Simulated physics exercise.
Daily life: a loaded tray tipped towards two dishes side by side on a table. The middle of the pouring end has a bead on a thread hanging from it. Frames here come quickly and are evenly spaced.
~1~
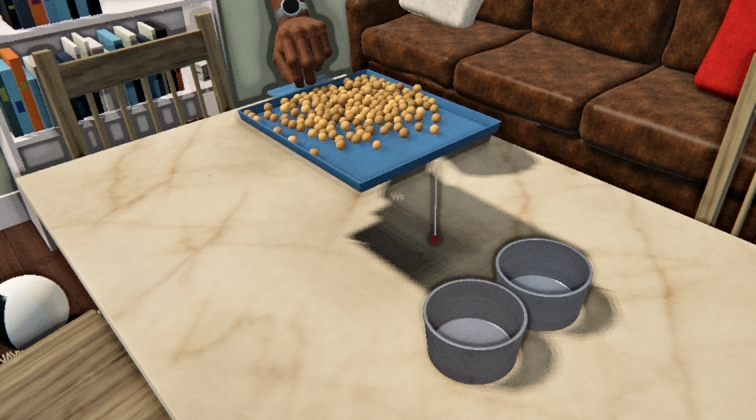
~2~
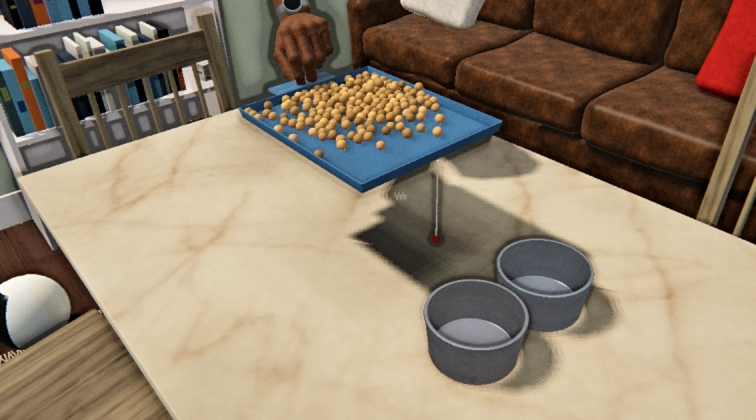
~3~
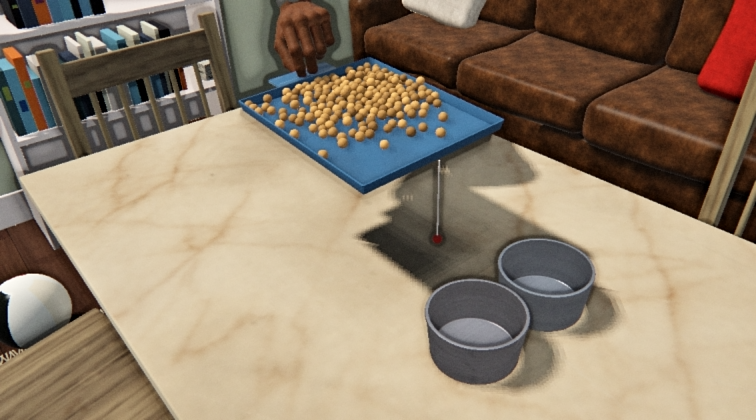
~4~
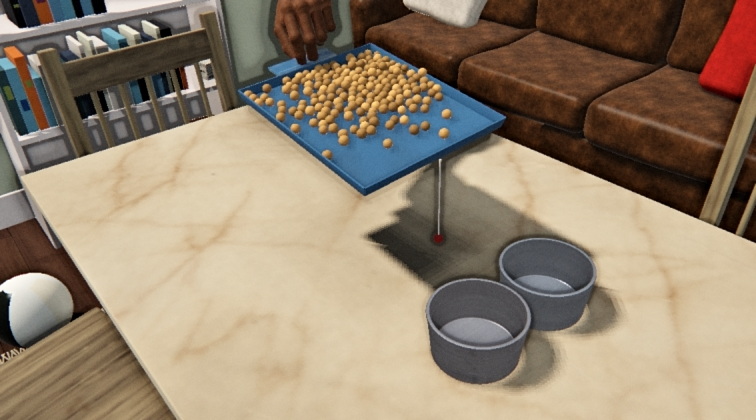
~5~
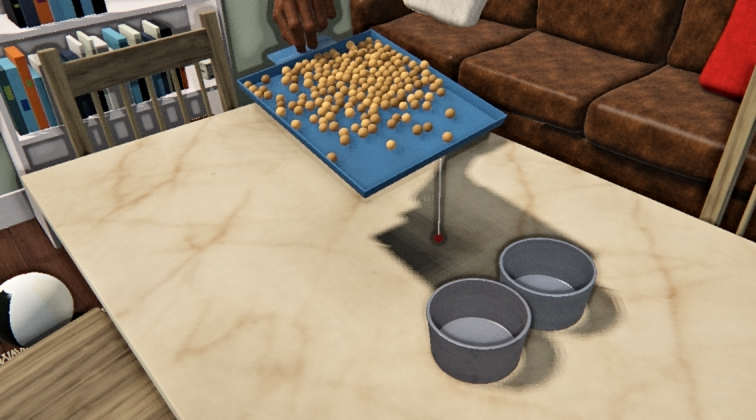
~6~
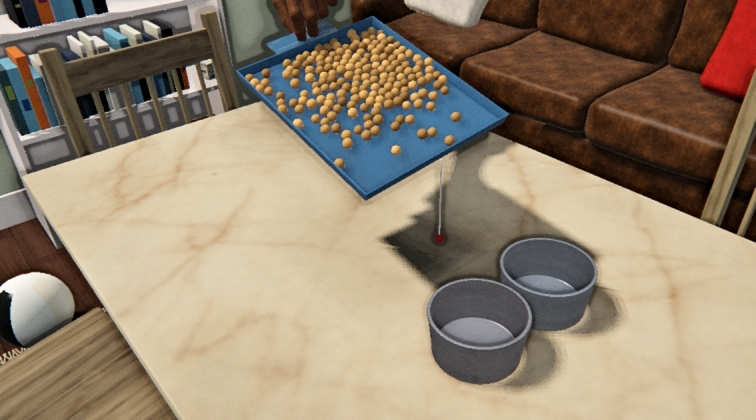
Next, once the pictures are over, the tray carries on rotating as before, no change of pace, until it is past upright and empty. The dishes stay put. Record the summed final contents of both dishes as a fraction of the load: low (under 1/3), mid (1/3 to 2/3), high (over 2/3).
Recorded: Low.
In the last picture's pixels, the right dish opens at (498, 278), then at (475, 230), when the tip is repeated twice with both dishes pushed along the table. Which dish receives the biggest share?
Well, the first time it's the one placed on the left, and the second time it's the one placed on the left.
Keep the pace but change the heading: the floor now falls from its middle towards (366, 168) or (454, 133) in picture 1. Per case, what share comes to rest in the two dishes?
So it's 0 percent with the first slope and 0 percent with the other.
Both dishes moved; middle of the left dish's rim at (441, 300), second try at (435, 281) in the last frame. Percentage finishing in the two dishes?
Close to 50 in a hundred, then close to 50 in a hundred.
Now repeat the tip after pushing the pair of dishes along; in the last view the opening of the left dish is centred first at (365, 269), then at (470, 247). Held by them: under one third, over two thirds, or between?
Below one third, then less than a third.
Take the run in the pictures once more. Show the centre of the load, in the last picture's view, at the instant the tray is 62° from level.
Around (399, 197).
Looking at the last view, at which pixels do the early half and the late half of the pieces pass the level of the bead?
For the early half I get (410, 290), and for the late half (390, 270).
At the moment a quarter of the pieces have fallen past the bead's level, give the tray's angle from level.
The tilt is near 60° by then.
Soon, tray tipped steeply; about half on the tray; a small part in the left dish; about a quarter outside both; about a quarter in the air.
A while on, tray tipped past a quarter turn; a stray few on the tray; a small part in the left dish; most outside both; a small part in the air.
Towards the end, tray tipped past a quarter turn; a small part in the left dish; a stray few in the right dish; nearly all outside both.
Finally, tray tipped past a quarter turn; a small part in the left dish; none in the right dish; nearly all outside both.
